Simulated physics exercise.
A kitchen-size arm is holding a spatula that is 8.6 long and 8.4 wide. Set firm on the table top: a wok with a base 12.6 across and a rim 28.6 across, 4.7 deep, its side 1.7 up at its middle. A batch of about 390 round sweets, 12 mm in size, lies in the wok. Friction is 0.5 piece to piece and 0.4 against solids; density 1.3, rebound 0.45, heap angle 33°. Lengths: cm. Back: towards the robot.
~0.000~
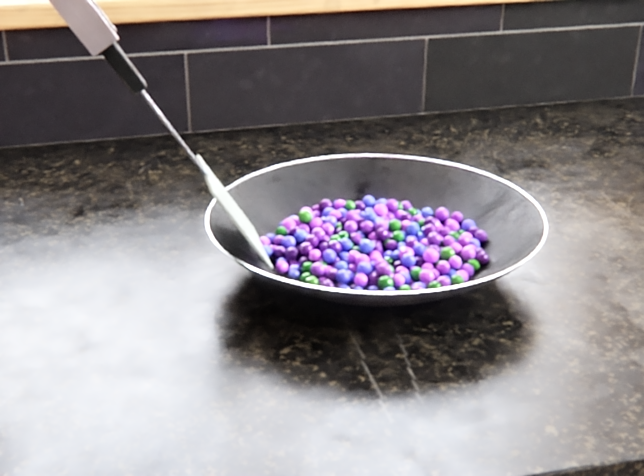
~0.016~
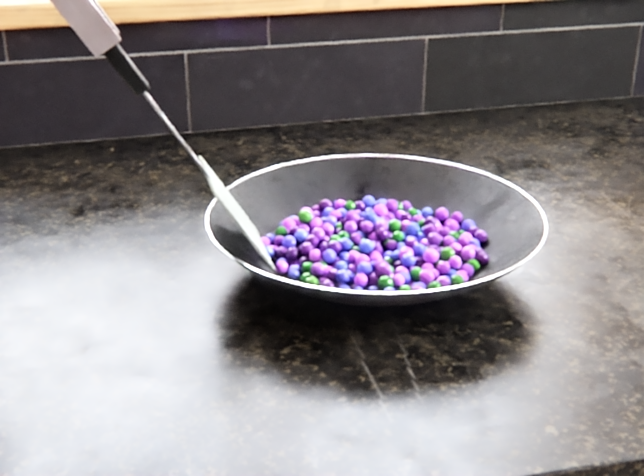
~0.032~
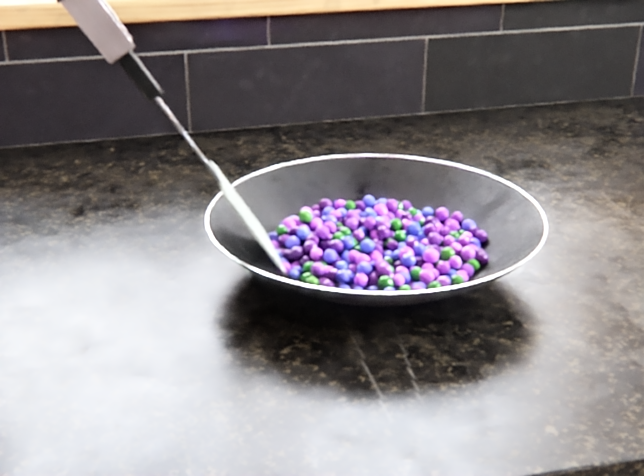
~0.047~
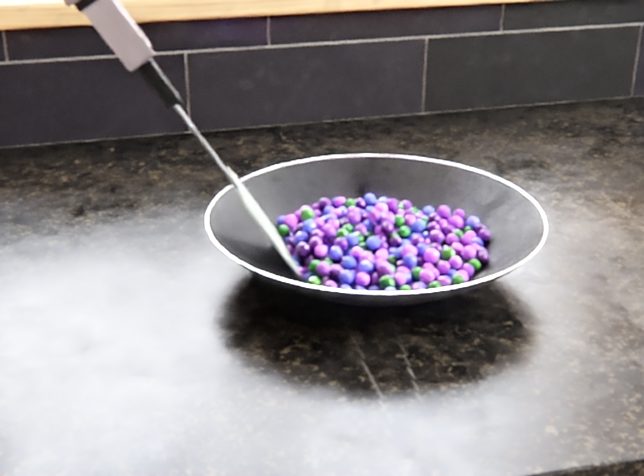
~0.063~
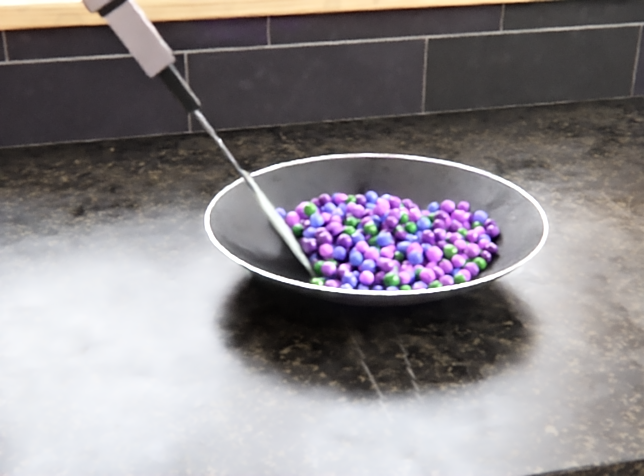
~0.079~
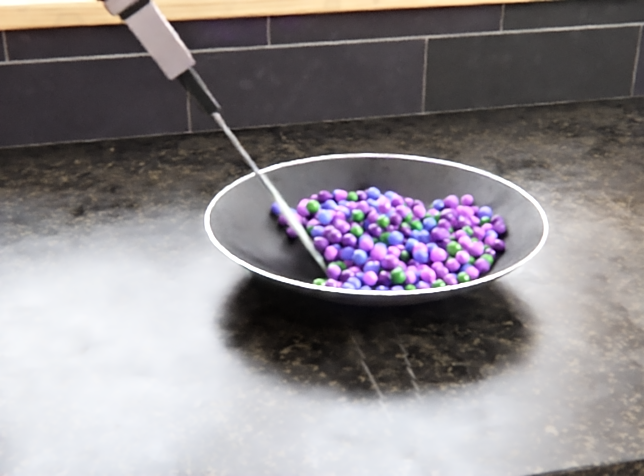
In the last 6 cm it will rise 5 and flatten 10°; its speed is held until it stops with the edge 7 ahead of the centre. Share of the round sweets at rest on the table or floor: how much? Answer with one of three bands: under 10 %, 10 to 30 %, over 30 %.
10 to 30 %.
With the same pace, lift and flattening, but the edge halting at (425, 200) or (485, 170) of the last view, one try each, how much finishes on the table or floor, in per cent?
First try about 5 percent, second about 30 percent.
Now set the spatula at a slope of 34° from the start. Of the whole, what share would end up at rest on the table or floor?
Roughly 10 per cent.
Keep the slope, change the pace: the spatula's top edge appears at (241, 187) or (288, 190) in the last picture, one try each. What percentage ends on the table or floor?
Roughly 0 and 25 percent.
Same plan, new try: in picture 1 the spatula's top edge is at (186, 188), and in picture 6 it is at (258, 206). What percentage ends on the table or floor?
About 15 per cent.
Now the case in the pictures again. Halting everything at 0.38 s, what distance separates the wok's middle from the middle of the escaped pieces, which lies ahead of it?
That distance is around 24 cm.
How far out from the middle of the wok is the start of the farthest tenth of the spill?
Around 55 centimetres.
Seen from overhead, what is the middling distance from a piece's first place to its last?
I'd estimate close to 4 centimetres.
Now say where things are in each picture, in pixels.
Spatula top edge at (204, 172), sloping 58°; upper third of the load around (374, 240), from x 265 to 480, top at y 200; 393 in the wok, in the first picture.
Spatula top edge at (206, 173), sloping 58°; upper third of the load around (374, 241), from x 265 to 480, top at y 200, in the second picture.
Spatula top edge at (218, 178), sloping 58°; upper third of the load around (374, 238), from x 275 to 480, top at y 200, in the third picture.
Spatula top edge at (236, 185), sloping 58°; upper third of the load around (370, 236), from x 285 to 485, top at y 200, in the fourth picture.
Spatula top edge at (253, 189), sloping 58°; upper third of the load around (382, 233), from x 280 to 490, top at y 200, in the fifth picture.
Spatula top edge at (271, 191), sloping 58°; upper third of the load around (387, 230), from x 275 to 500, top at y 195; 393 in the wok, in the sixth picture.
By 0.12 s, sloping 58°, highest piece 5 above the table; 393 in the wok.
By 0.16 s, sloping 54°, highest piece 5 above the table; 393 in the wok.
By 0.38 s, sloping 48°, highest piece 6 above the table; 341 in the wok, 41 on the table or floor, 11 on the blade or in flight.
By 1.43 s, sloping 48°, highest piece 5 above the table; 341 in the wok, 52 on the table or floor.
Final count, 341 in the wok, 52 on the table or floor. That is 13 % on the table or floor.
